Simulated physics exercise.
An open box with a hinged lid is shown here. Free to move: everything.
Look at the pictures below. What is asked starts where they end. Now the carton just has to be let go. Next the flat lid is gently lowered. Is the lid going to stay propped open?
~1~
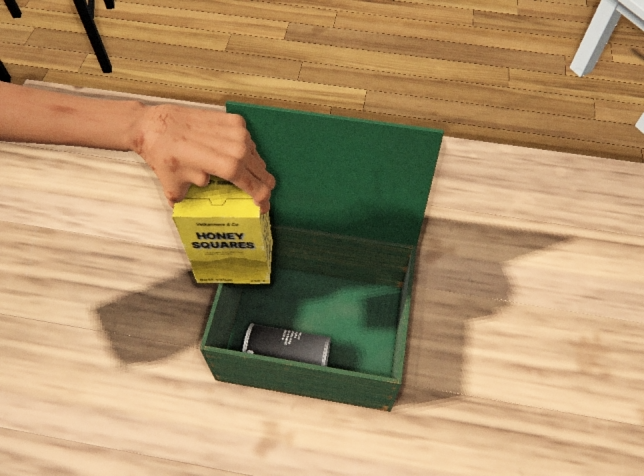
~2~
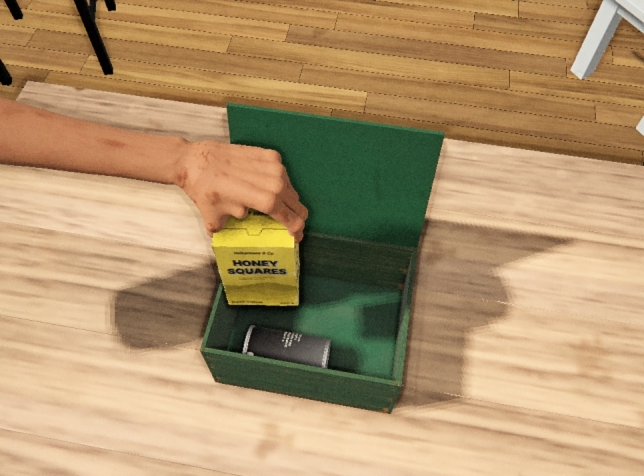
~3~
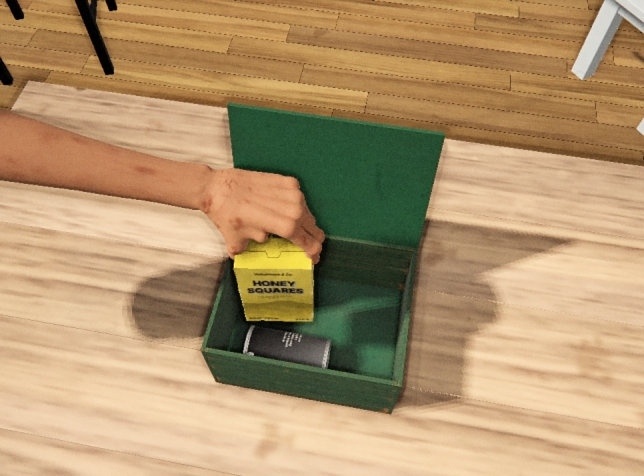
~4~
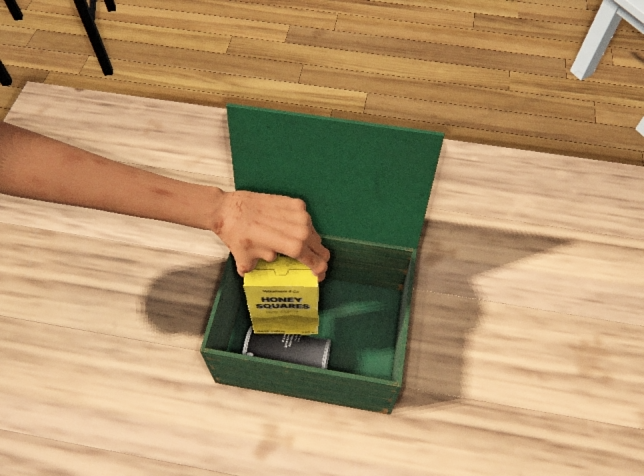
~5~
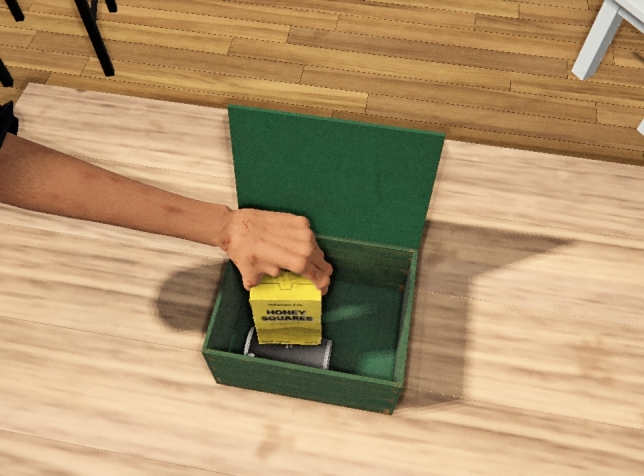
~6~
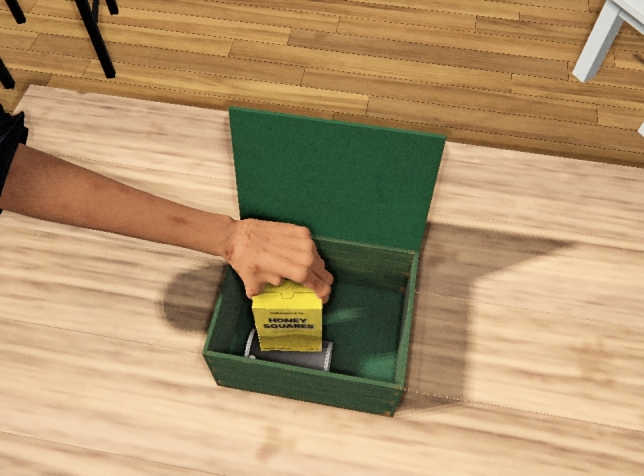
Yes, it stays open.
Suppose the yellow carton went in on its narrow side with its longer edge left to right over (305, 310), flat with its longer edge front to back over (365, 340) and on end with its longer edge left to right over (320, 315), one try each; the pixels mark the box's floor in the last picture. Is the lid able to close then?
In order, the lid fits down, then fits down, then gets blocked.
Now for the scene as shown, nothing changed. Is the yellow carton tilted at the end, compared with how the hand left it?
Once everything settles, it ends up at a slant.
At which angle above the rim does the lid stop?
The answer is about 40 degrees.
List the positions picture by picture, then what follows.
Coming down; yellow carton (228, 230); black tin (287, 352), in the first frame.
Coming down; yellow carton (261, 256); black tin (287, 354), in the second frame.
Coming down; yellow carton (278, 275); black tin (288, 354), in the third frame.
Coming down; yellow carton (285, 291); black tin (287, 355), in the fourth frame.
Coming down; yellow carton (289, 303), in the fifth frame.
In place under the hand; yellow carton (290, 311), in the sixth frame.
Then, 0.40 s later than the last frame, yellow carton tilted by 61° near (296, 294).
Then, 1.40 s later than the last frame, lid 75° above the rim; yellow carton tilted by 61° near (295, 293).
Then, 1.70 s later than the last frame, lid 46° above the rim; yellow carton tilted by 61° near (295, 293).
When it is over, lid 42° above the rim; lying over in the box, yellow carton; black tin as before. End places, in pixels of the last picture, yellow carton near (295, 293).
